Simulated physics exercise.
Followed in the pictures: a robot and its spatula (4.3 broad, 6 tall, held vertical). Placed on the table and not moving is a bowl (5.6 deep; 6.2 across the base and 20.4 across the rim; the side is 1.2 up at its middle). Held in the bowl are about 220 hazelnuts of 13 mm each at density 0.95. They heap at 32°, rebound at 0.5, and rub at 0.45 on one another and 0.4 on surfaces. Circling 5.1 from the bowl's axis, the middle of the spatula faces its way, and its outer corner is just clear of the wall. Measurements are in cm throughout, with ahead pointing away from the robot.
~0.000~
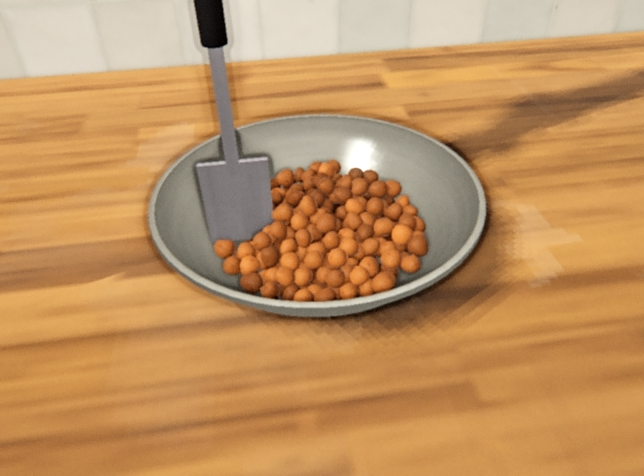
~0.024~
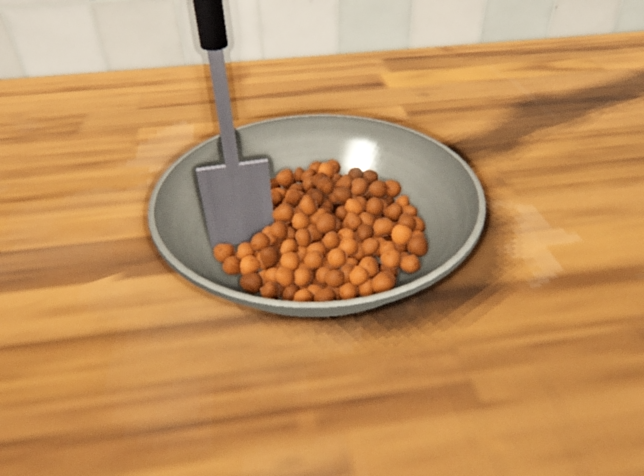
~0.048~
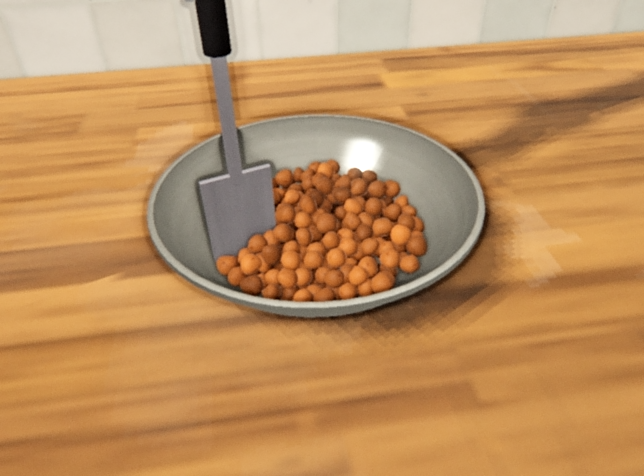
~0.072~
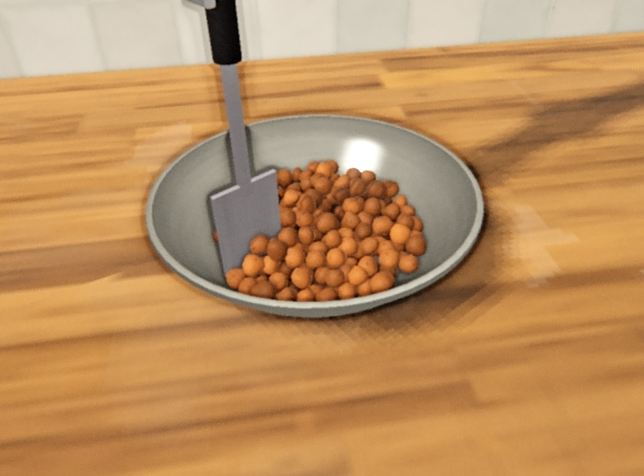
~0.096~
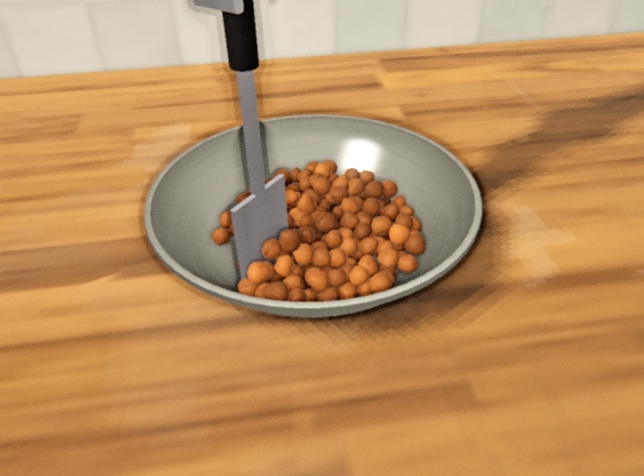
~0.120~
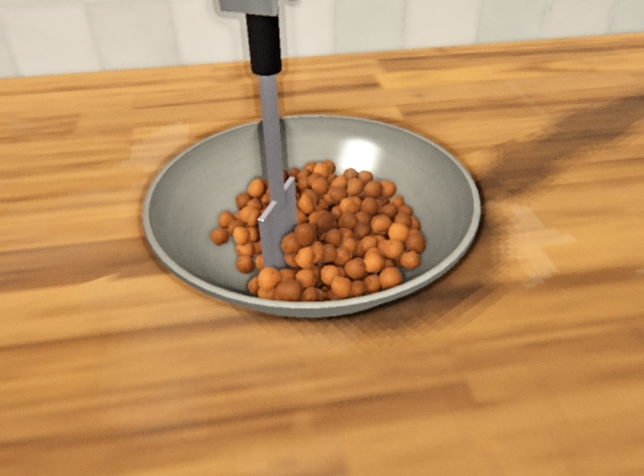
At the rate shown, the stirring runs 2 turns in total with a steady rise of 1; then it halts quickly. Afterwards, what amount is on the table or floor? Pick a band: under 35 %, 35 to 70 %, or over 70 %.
Under 35 %.
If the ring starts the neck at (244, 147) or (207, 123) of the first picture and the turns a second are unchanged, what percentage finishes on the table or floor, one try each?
I'd guess some 10 and 5 percent.
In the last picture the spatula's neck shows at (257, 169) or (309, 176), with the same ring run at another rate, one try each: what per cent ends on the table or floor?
Around 10 and 35 per cent respectively.
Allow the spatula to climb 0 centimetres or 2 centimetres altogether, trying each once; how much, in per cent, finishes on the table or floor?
That gives about 25 per cent and 15 per cent, in order.
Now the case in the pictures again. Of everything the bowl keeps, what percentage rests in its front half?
Near 50 per cent of what stays in the bowl.
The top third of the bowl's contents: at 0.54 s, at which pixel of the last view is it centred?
The top third is centred near (225, 193) in the last picture.
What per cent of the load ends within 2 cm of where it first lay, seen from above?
About 15 percent.
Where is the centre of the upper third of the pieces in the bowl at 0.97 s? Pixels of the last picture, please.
Roughly pixel (372, 197).
By 0.54 s, 320° round, highest piece 8 above the table; 197 in the bowl, 20 on the table or floor, 7 in flight or on the tool.
By 0.97 s, 218° round, highest piece 7 above the table; 186 in the bowl, 35 on the table or floor, 3 in flight or on the tool.
By 1.38 s, 0° round, highest piece 5 above the table; 183 in the bowl, 41 on the table or floor.
By 2.08 s, 0° round, highest piece 5 above the table; 183 in the bowl, 41 on the table or floor.
Final count, 183 in the bowl, 41 on the table or floor. That is 18 % on the table or floor.
